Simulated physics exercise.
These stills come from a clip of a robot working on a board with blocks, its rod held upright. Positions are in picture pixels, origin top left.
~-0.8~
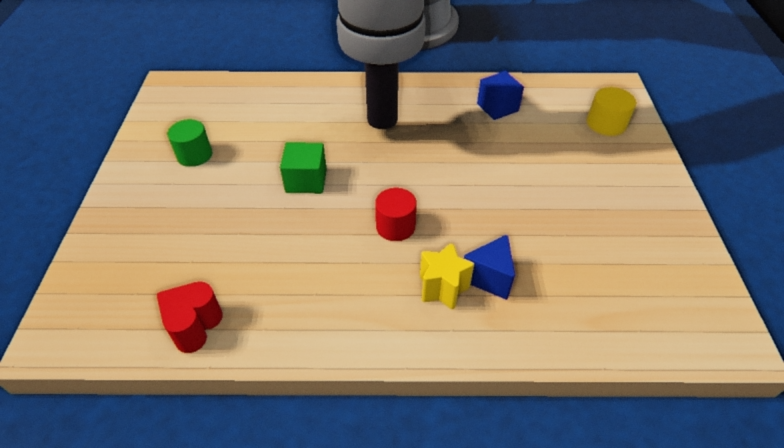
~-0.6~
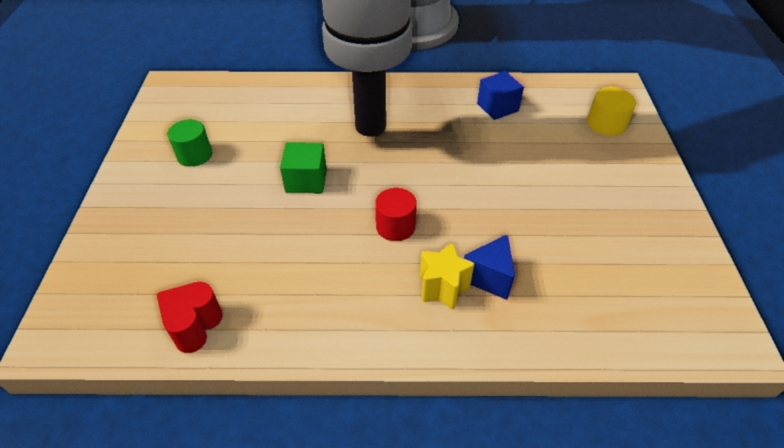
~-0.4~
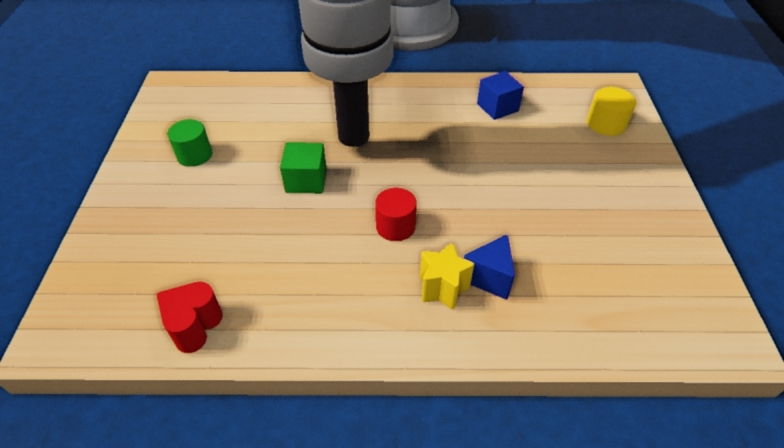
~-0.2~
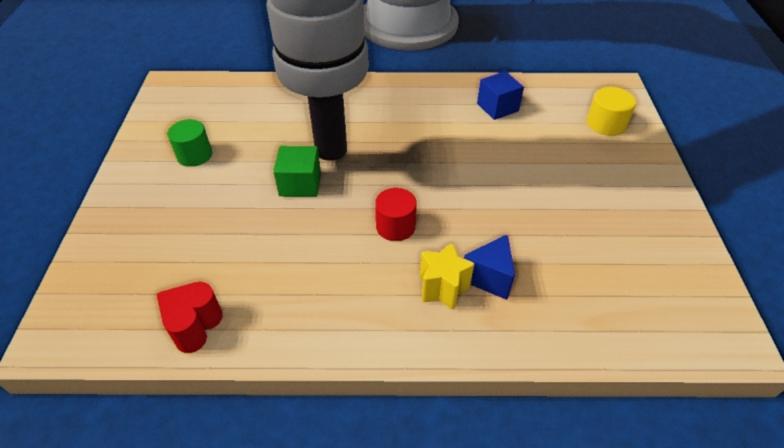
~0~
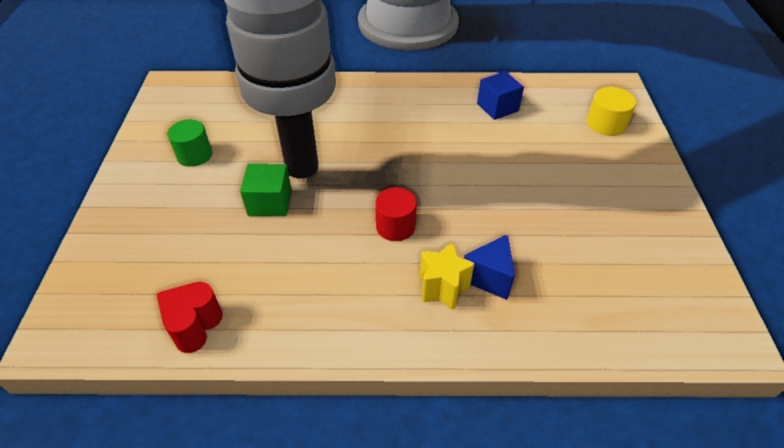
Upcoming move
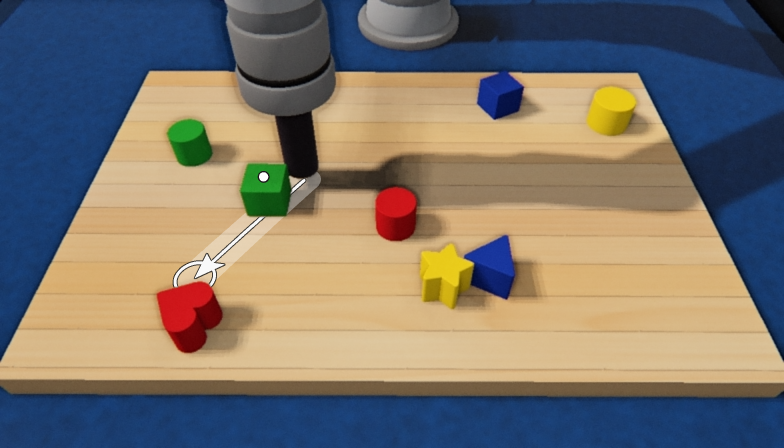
A robot arm with a black rod moved down and to the left across a wooden board of colourful blocks, then pushed the green square block toward the lower left while the other blocks stayed put.
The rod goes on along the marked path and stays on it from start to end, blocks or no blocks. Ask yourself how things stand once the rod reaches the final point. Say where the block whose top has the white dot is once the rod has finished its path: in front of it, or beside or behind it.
Answer: Slipped away.
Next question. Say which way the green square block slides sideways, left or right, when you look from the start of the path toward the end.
Gets pushed right.
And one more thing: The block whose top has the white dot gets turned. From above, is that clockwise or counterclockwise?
From above, the turn goes clockwise.
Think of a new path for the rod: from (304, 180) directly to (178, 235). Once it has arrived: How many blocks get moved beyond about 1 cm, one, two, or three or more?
That's one.
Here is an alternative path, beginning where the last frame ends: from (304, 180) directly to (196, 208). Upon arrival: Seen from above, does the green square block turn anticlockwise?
My answer is yes.
Drawn move, in a line from (304, 180) to (195, 278); the dot is on the green square block.
On the path given first. One third of the way, rod at (267, 197); green square block at (220, 202), turned 20° clockwise.
Two thirds of the way, rod at (230, 230); green square block at (182, 218), turned 75° clockwise.
At the end, rod at (189, 266); red heart still; green square block at (165, 225), turned 120° clockwise.
